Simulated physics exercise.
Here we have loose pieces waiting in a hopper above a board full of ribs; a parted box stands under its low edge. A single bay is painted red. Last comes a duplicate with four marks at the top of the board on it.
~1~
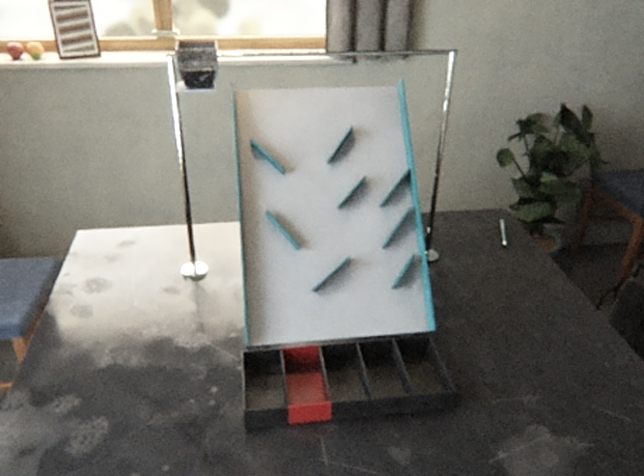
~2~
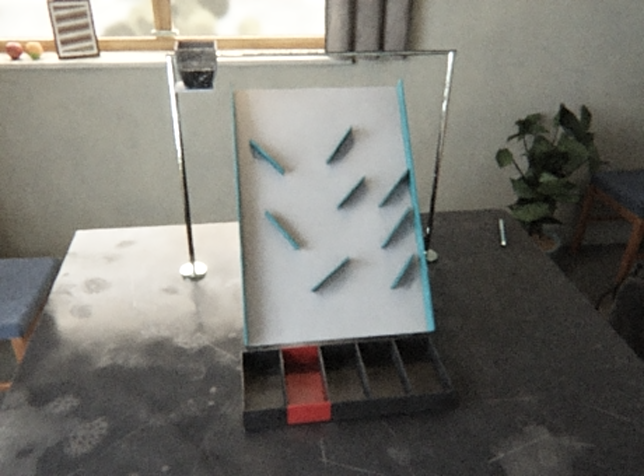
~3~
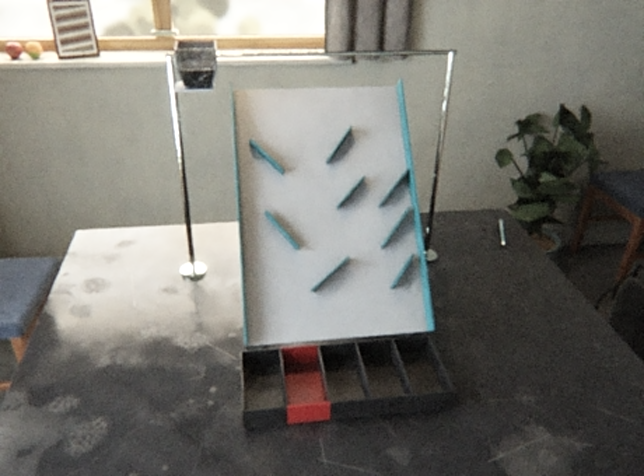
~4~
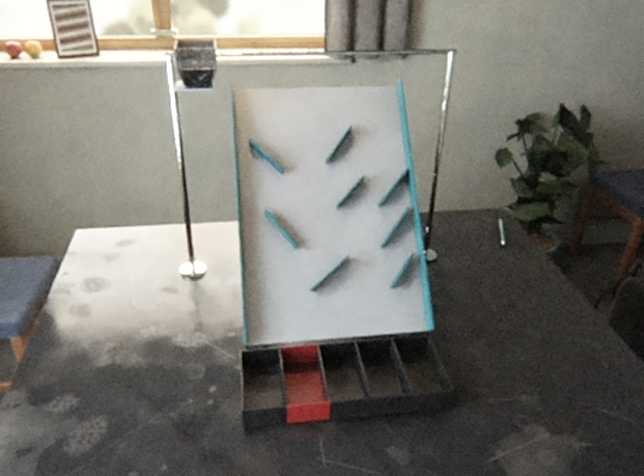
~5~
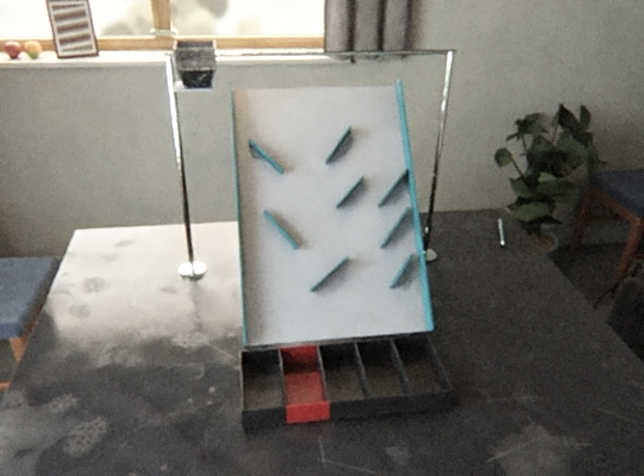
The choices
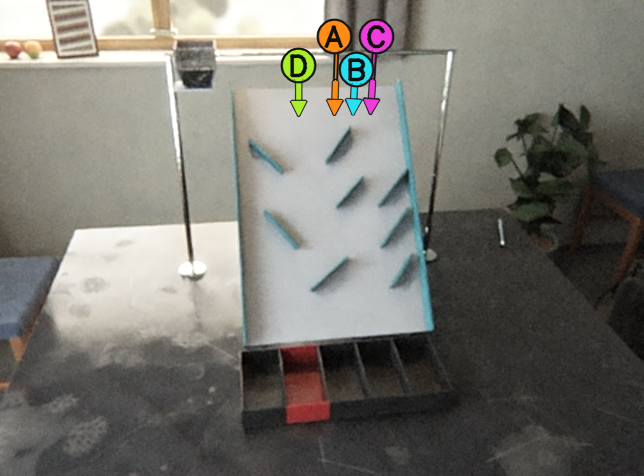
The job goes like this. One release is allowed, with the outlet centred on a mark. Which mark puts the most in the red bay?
Best: A.
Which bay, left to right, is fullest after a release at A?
The second from the left.
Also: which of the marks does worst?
The answer is C.
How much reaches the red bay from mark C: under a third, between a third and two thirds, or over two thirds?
It is under a third.
On the marked copy, mark A meets the board at (334, 109); mark B meets the board at (353, 109); mark C meets the board at (370, 108); mark D meets the board at (298, 110).
If A is chosen, about two thirds in the red bay, about a third in other bays.
If B is chosen, about a quarter in the red bay, about two thirds in other bays, a stray few outside the box.
If C is chosen, a small part in the red bay, most in other bays, a small part held on the board.
If D is chosen, about a third in the red bay, about two thirds in other bays.
